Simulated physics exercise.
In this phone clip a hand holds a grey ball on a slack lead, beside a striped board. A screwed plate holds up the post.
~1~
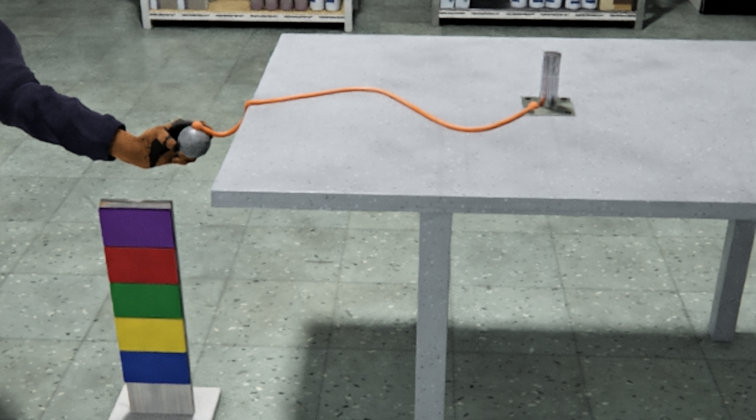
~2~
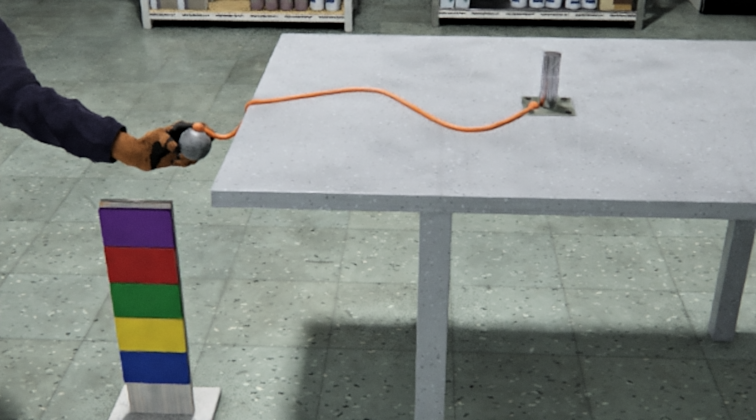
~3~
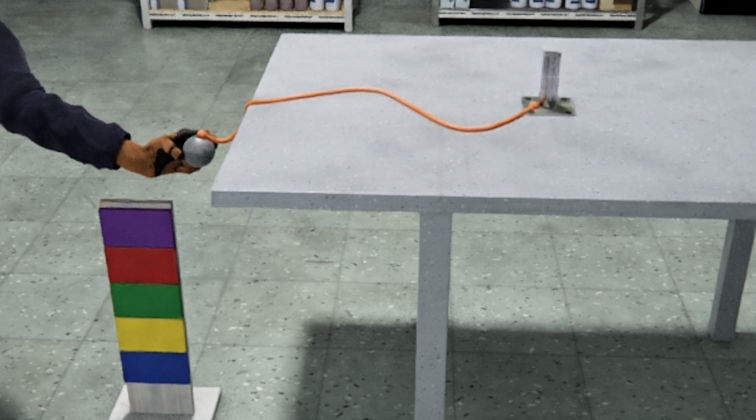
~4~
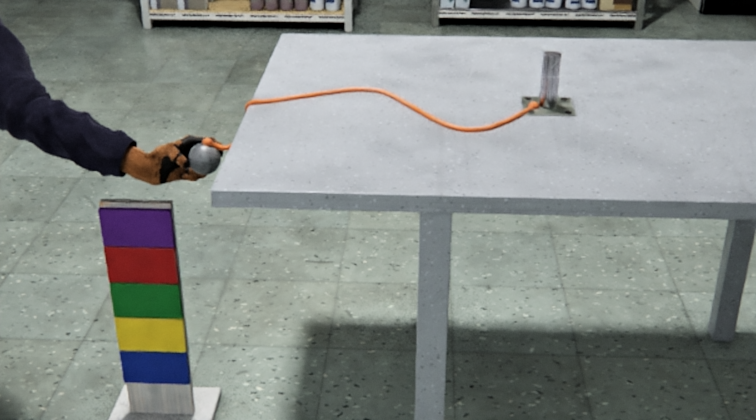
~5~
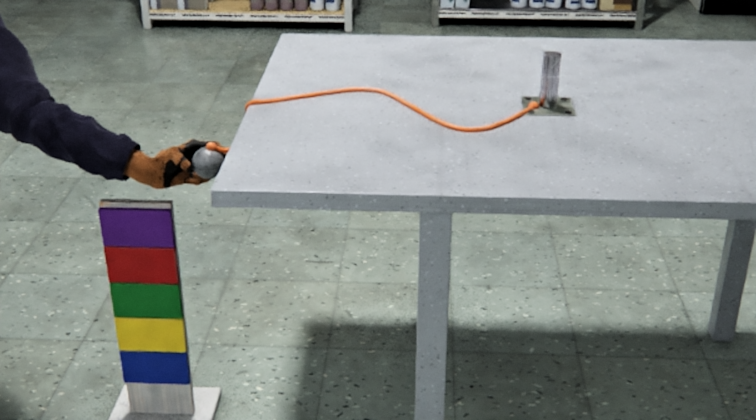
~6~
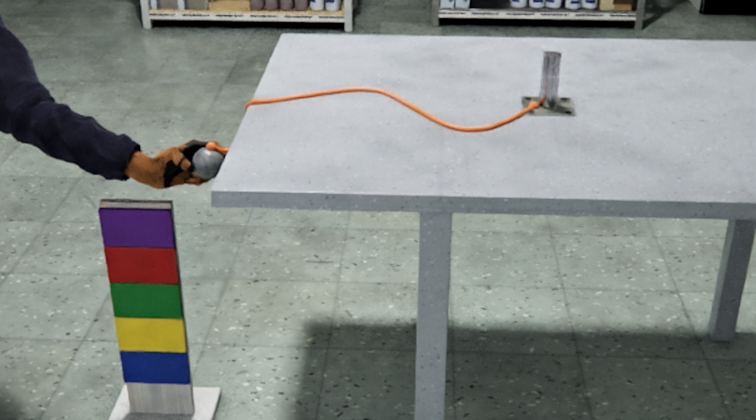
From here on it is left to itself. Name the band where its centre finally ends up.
Its centre finishes at the red band.
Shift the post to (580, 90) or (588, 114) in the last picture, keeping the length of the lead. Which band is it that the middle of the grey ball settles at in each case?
Result per try, in order: Purple / purple.
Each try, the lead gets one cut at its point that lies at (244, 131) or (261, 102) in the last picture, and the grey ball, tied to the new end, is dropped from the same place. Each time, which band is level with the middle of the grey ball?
One after the other, purple; higher than all five.
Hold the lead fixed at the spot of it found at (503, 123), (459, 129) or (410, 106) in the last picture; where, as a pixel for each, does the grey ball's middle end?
(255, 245); (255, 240); (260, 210).
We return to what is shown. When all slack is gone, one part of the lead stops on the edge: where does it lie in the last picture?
Look close to (327, 93) - that's the one.
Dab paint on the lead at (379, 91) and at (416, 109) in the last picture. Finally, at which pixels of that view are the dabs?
Result - first point (300, 108), second point (363, 108).
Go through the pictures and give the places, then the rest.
In the first frame, grey ball (194, 142); purple (136, 229); red (141, 266); green (146, 301); yellow (150, 336); blue (155, 368).
In the second frame, grey ball (195, 144); lead through (515, 118) (446, 125) (401, 101) (333, 92) (262, 102).
In the third frame, grey ball (199, 151).
In the fourth frame, grey ball (204, 159); lead through (515, 118) (446, 125) (401, 101) (333, 92) (262, 102).
In the fifth frame, grey ball (208, 163).
In the sixth frame, grey ball (209, 163); lead through (515, 118) (446, 125) (401, 101) (333, 92) (262, 102).
A little later, ball near (242, 251); level with red.
Next, ball near (266, 268); level with red.
When it is over, ball near (254, 269); level with red. The red one.
